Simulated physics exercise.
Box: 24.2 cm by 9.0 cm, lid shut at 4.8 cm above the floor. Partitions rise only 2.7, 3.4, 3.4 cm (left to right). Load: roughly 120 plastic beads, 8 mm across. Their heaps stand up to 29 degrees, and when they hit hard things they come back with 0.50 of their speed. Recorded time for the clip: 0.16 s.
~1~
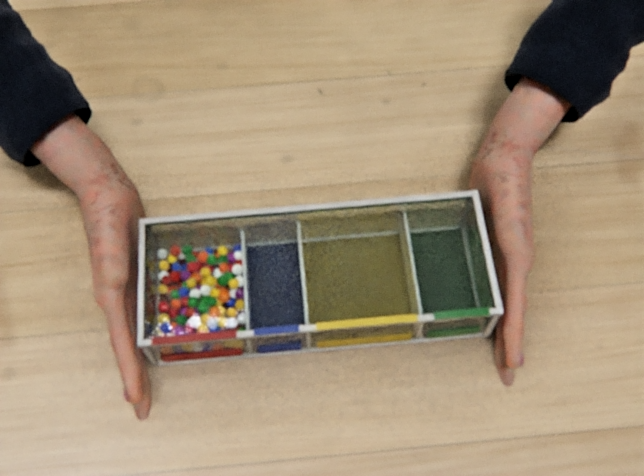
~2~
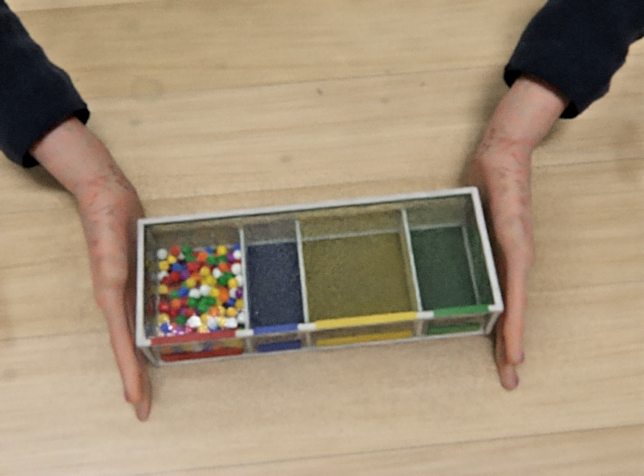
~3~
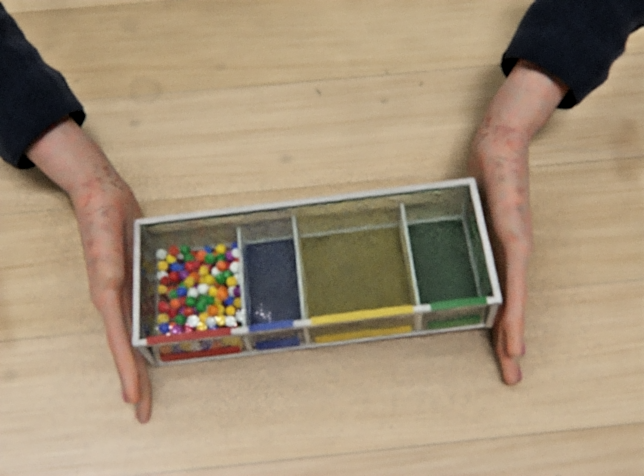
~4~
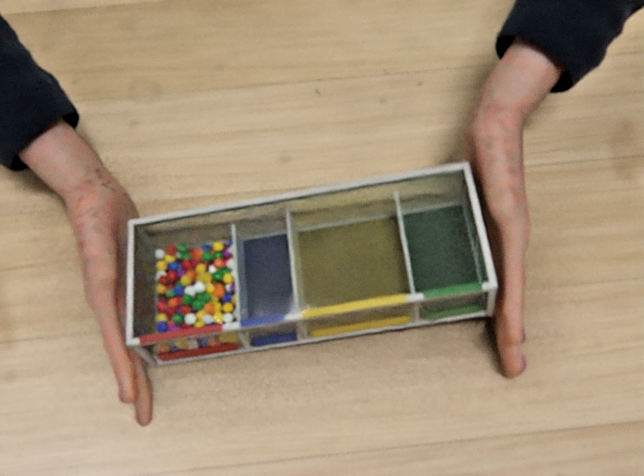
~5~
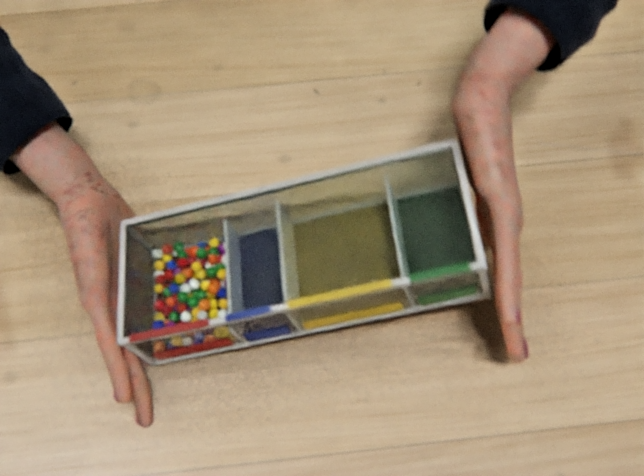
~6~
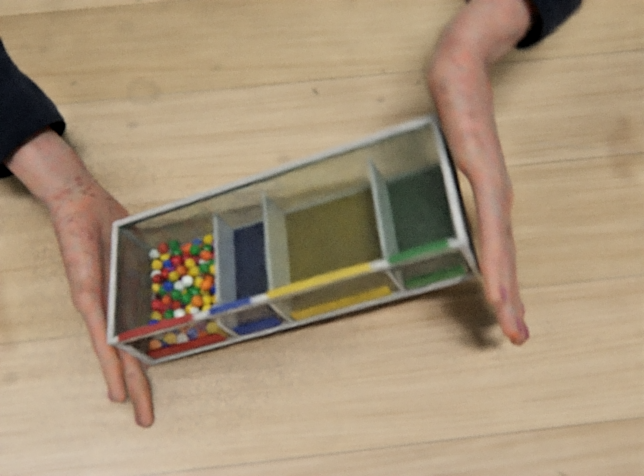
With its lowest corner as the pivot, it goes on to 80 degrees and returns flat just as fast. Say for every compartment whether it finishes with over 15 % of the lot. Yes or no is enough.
Red, yes; blue, no; green, no; yellow, no.
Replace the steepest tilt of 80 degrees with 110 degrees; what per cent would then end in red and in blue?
In per cent, red gets 100 and blue gets 0.
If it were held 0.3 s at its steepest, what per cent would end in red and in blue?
Final amounts would be red 100% and blue 0%.
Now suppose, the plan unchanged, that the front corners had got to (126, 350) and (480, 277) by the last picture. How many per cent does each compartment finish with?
The compartments end with red 100 per cent, blue 0 per cent, green 0 per cent and yellow 0 per cent.
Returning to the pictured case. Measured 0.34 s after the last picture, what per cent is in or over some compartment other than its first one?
0 %.
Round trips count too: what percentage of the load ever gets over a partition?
Roughly 0 per cent.
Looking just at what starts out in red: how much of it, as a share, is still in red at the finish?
Something like 100 per cent.
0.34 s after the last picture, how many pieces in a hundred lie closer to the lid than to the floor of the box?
Roughly 20 per cent.
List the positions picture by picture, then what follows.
Box tilt 0 degrees, front corners at (144, 341) and (496, 309); red 100 %, in the first frame.
Box tilt 1 degrees, front corners at (143, 341) and (496, 306), in the second frame.
Box tilt 4 degrees, front corners at (140, 341) and (494, 298), lowest corner left back, in the third frame.
Box tilt 9 degrees, front corners at (133, 340) and (490, 284), lowest corner left back, in the fourth frame.
Box tilt 15 degrees, front corners at (124, 339) and (479, 263), lowest corner left back, in the fifth frame.
Box tilt 22 degrees, front corners at (114, 339) and (459, 240), lowest corner left back; red 100 %, in the sixth frame.
Then, 0.34 s after the last picture, tilt 79 degrees; red 100 %.
Then, 0.57 s after the last picture, tilt 32 degrees; red 100 %.
Then, 0.92 s after the last picture, tilt 0 degrees; red 100 %.
In the end, red 100 %, blue 0 %, green 0 %, yellow 0 %.
